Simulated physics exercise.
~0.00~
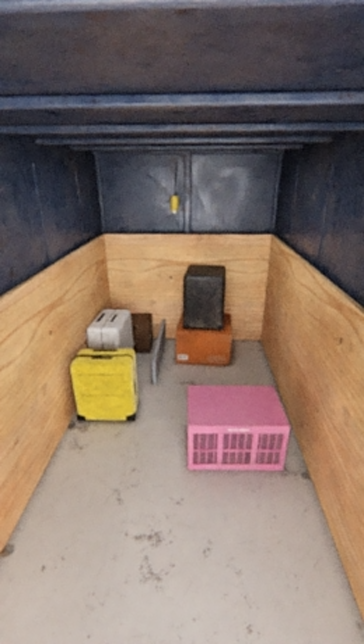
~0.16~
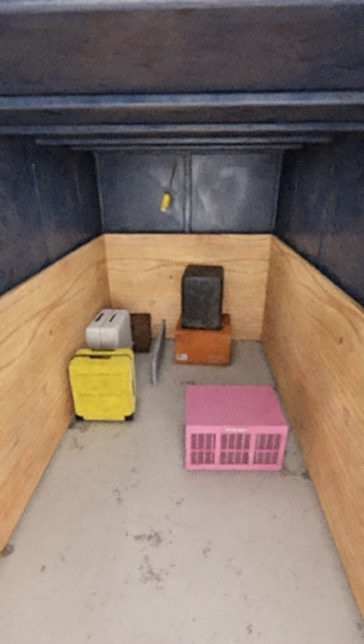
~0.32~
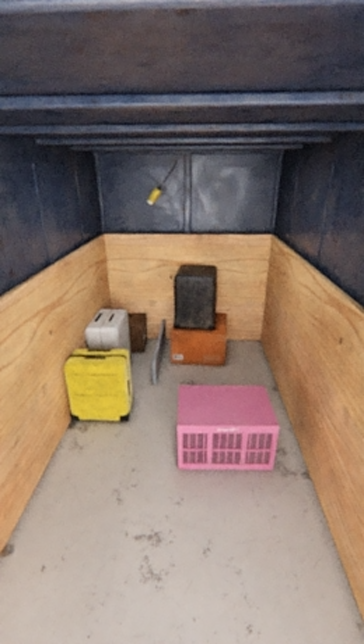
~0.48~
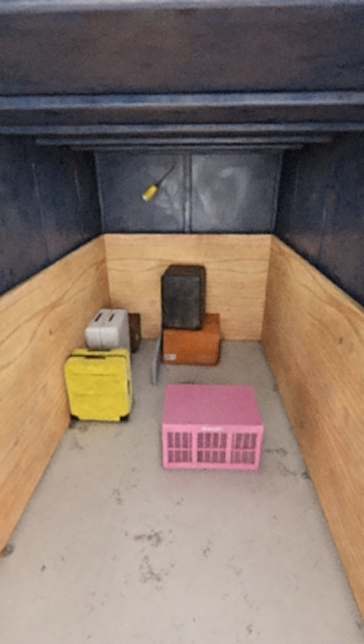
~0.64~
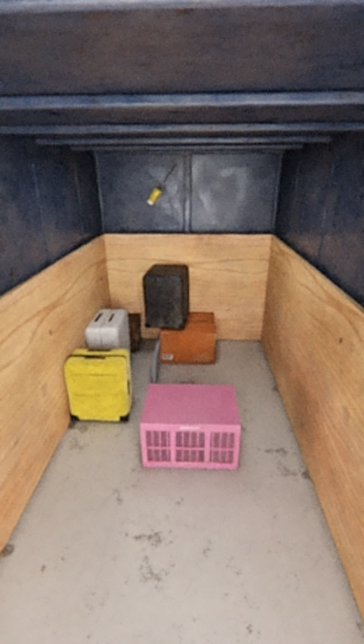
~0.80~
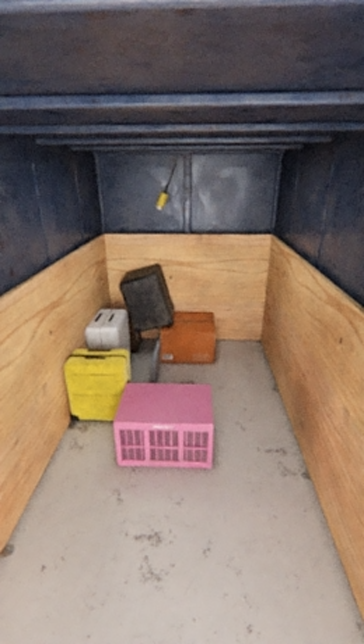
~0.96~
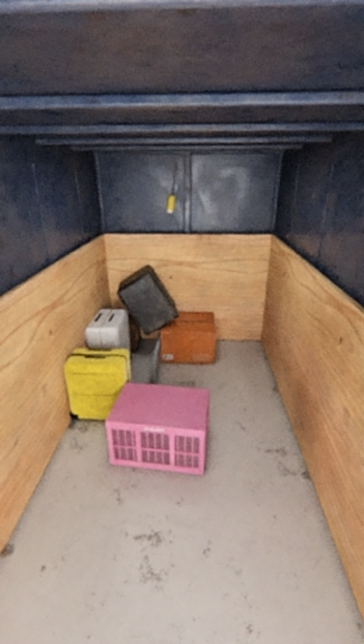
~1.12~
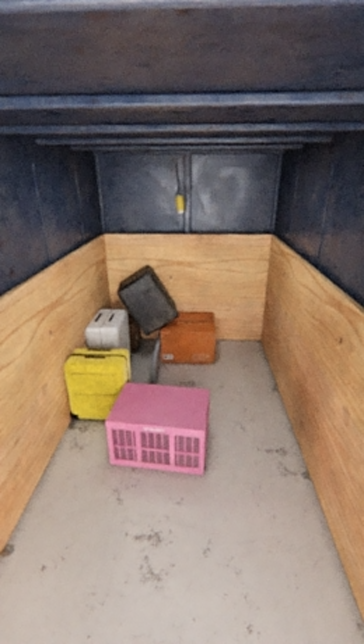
The clip opens on a load bay with plywood-lined lower walls, where a black case stands upright on an orange box, with a pink chest at right and yellow and white cases at left. A yellow lamp hangs at the back and starts to swing left. The pink chest and black case slide left, while the orange box shifts a little the same way. The black case then slips off the orange box's top and tips over to the left. Finally, the chest rests near the yellow case, the black case leans beside the orange box, and the white case has kept its place.
